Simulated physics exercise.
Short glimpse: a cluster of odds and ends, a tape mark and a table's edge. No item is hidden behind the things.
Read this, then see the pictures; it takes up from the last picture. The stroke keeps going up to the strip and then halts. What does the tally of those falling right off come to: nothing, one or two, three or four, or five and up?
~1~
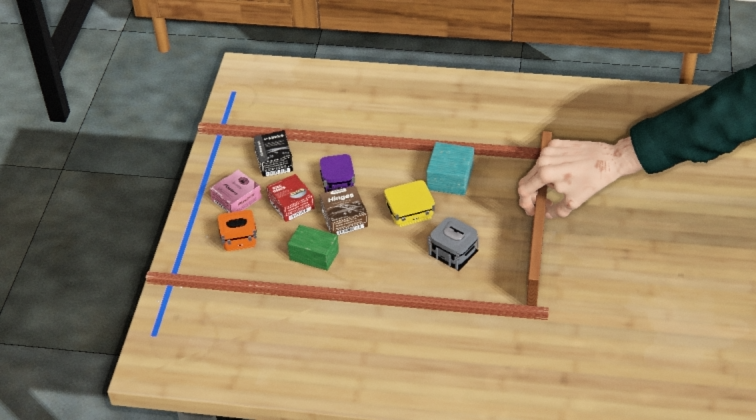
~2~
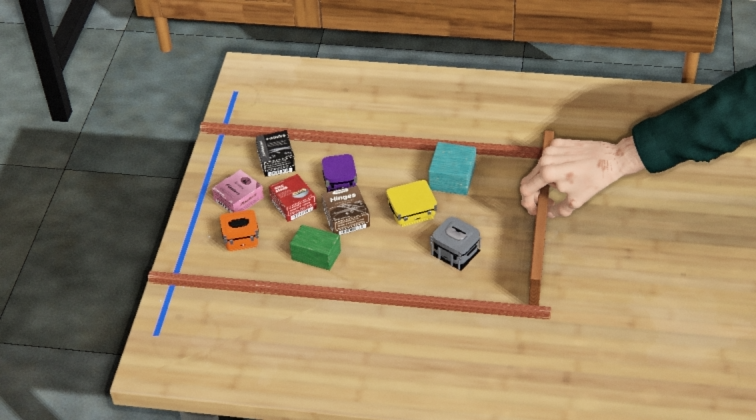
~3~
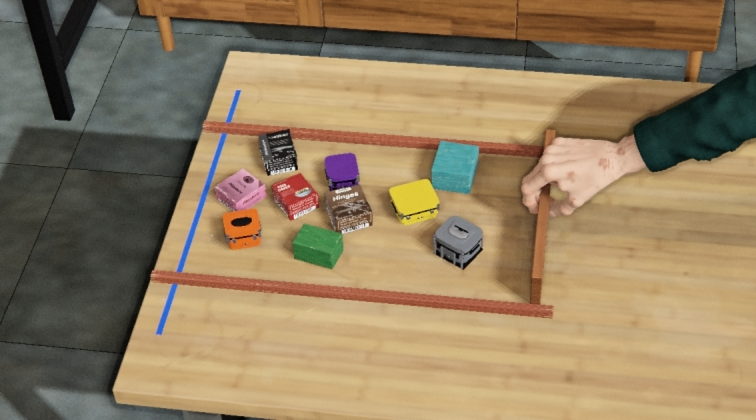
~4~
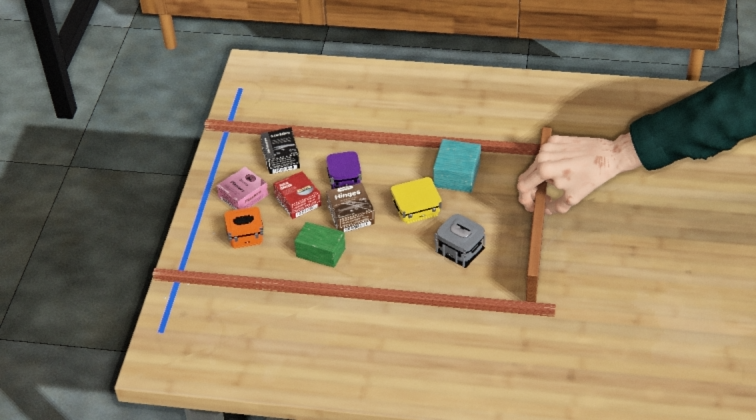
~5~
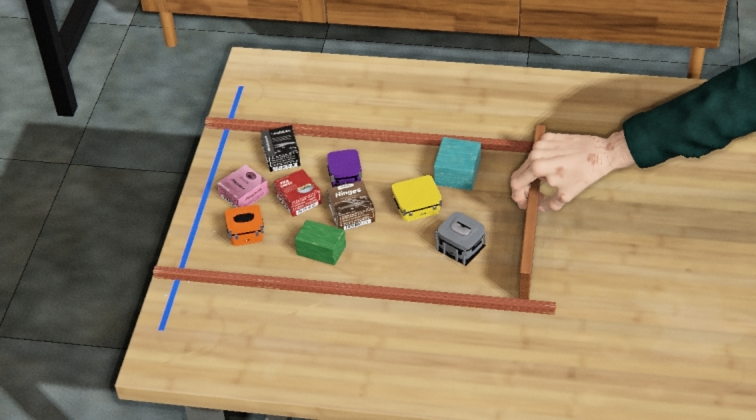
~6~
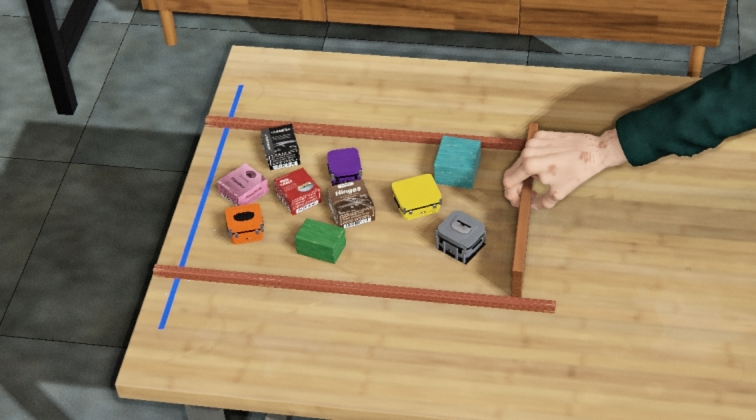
It comes to five and up.
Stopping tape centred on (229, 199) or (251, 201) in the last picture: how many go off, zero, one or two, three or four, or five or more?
Counts by place: Five or more, then three or four.
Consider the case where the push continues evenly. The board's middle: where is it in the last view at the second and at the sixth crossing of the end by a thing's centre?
First around (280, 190), then around (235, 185).
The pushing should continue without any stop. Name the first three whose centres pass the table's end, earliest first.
Earliest first: The pink box, the red box, the orange case.
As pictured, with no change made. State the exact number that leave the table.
That makes a total of 7.
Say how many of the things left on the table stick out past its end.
Expected count: 3.
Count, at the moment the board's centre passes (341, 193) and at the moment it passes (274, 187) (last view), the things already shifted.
First position 10; second position 10.
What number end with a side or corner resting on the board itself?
Contact count: 3.
Soon after, none off yet; pink box at rest near (243, 186); orange case at rest near (245, 225); black box at rest near (281, 147).
After that, none off yet; pink box displaced well along near (178, 174); orange case displaced about its own width near (201, 216); black box displaced about its own width near (233, 138).
In the end, the number that fall off is five or more; gone, brown box, purple case, green block, red box, black box, orange case and pink box.
